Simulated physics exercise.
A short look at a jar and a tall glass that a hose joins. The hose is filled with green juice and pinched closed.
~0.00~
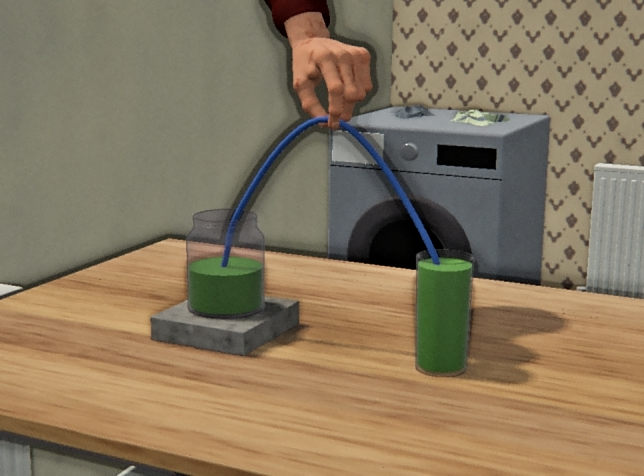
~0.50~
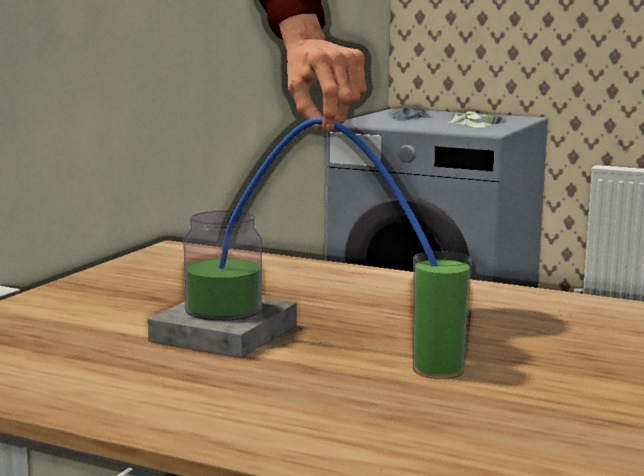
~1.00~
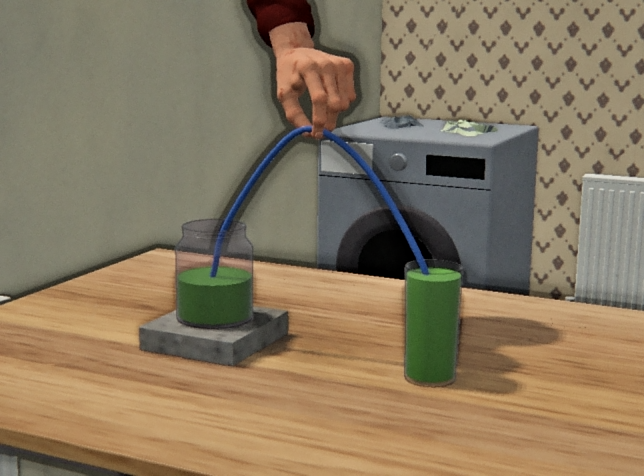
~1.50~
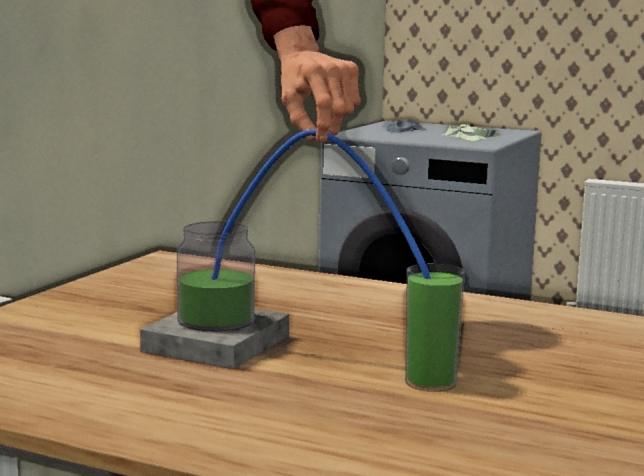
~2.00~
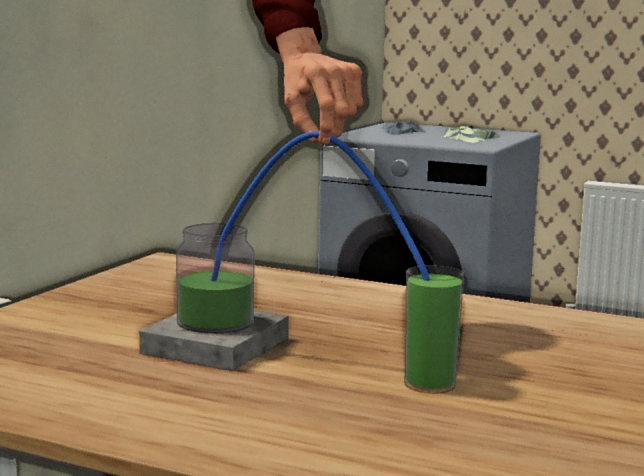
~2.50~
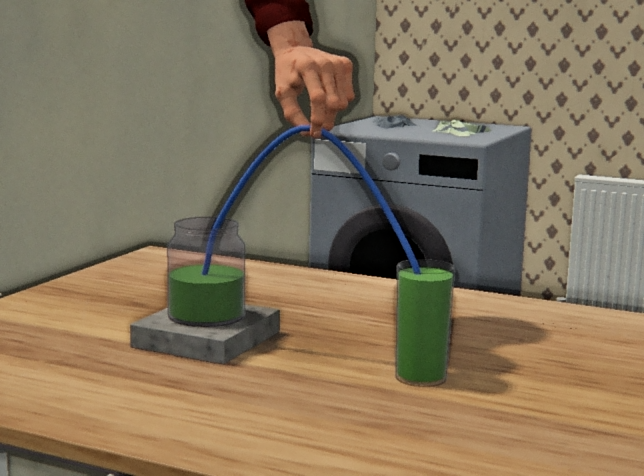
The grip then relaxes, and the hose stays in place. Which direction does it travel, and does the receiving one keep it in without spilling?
Green juice goes - leftward, receiving - no spill.
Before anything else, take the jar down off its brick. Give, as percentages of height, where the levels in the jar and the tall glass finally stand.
60 % and 55 %.
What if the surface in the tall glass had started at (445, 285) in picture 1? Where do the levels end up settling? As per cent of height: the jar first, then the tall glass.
They end up at around 45 and 65 percent of their heights, respectively.
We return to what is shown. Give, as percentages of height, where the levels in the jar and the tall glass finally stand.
They end up at about 50 and 70 percent of their heights.
Around 8.0 s, the jar is about half full; the tall glass is nearly full.
Around 20.0 s, the jar is about half full; the tall glass is about three quarters full.
Around 45.0 s, the jar is about half full; the tall glass is about three quarters full; the two surfaces are level.
